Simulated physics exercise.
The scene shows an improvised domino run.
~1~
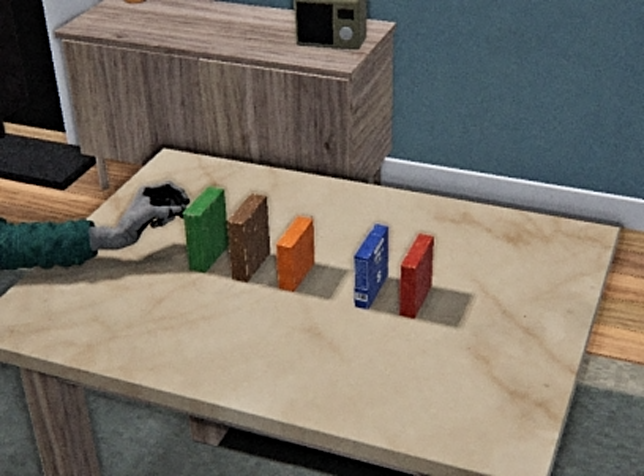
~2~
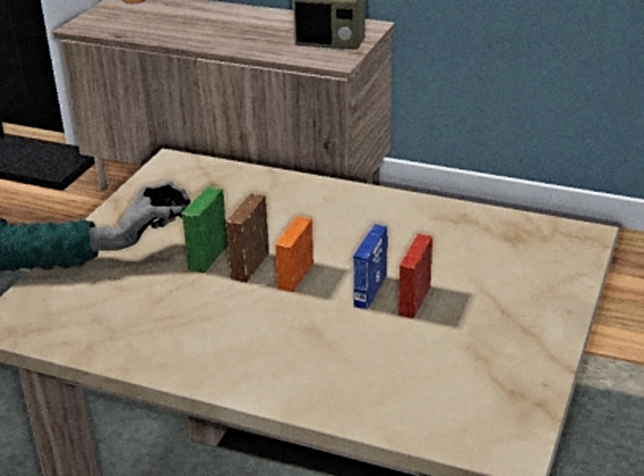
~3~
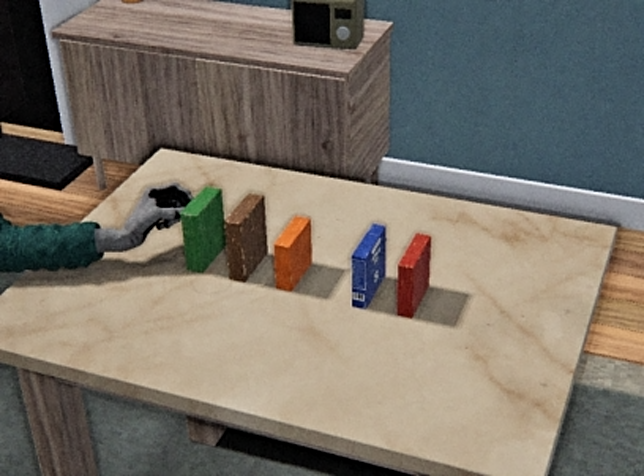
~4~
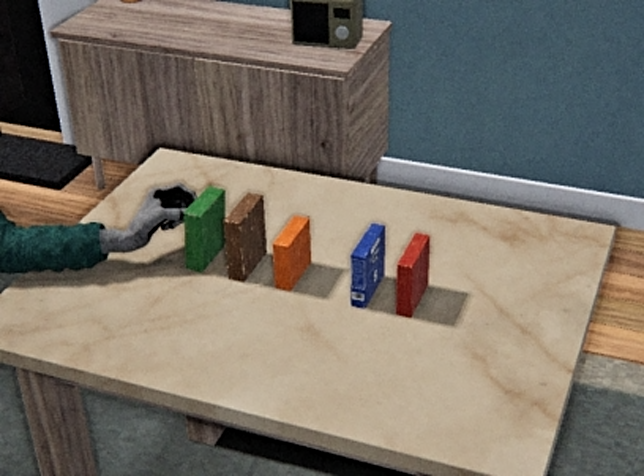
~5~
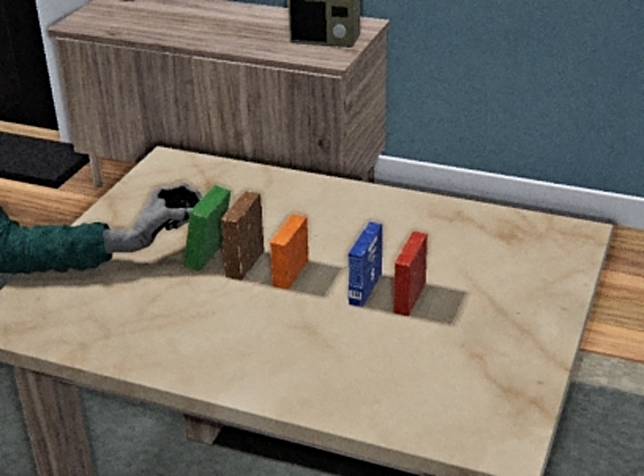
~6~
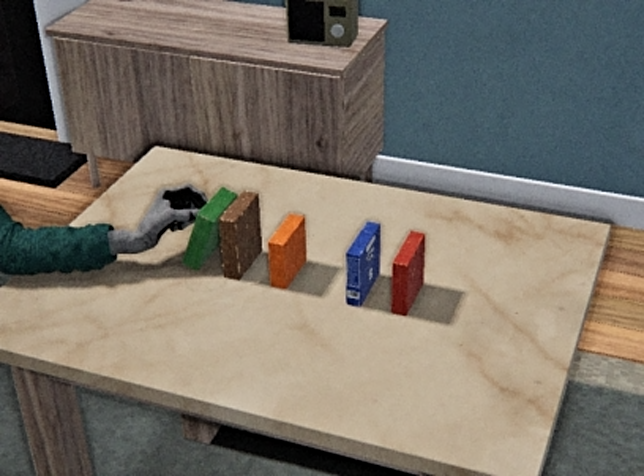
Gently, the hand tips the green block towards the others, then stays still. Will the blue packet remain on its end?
Yes.
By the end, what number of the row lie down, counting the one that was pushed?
3.
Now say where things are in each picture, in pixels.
Blue packet (372, 267); brown block (250, 238), in the first picture.
Brown block (248, 238); orange board (295, 254), in the second picture.
Brown block (247, 238); orange board (294, 254), in the third picture.
Green block 4° over; brown block (246, 237); orange board (293, 253), in the fourth picture.
Green block 12° over; brown block (243, 236); orange board (290, 252), in the fifth picture.
Green block 21° over; blue packet (364, 264); brown block (241, 236), in the sixth picture.
Then, 0.20 s after the last picture, green block 37° over; brown block tipped 13° from how it was.
Then, 0.40 s after the last picture, green block 59° over; brown block tipped 41° from how it was; orange board tipped 21° from how it was.
Then, 0.50 s after the last picture, green block 70° over; brown block tipped 68° from how it was; orange board tipped 73° from how it was.
Then, 0.60 s after the last picture, green block 72° over; brown block tipped 68° from how it was; orange board on its side.
At rest, tipped over on the table, brown block and orange board; blue packet in place. Seen from the same camera at the end, blue packet near (364, 264).
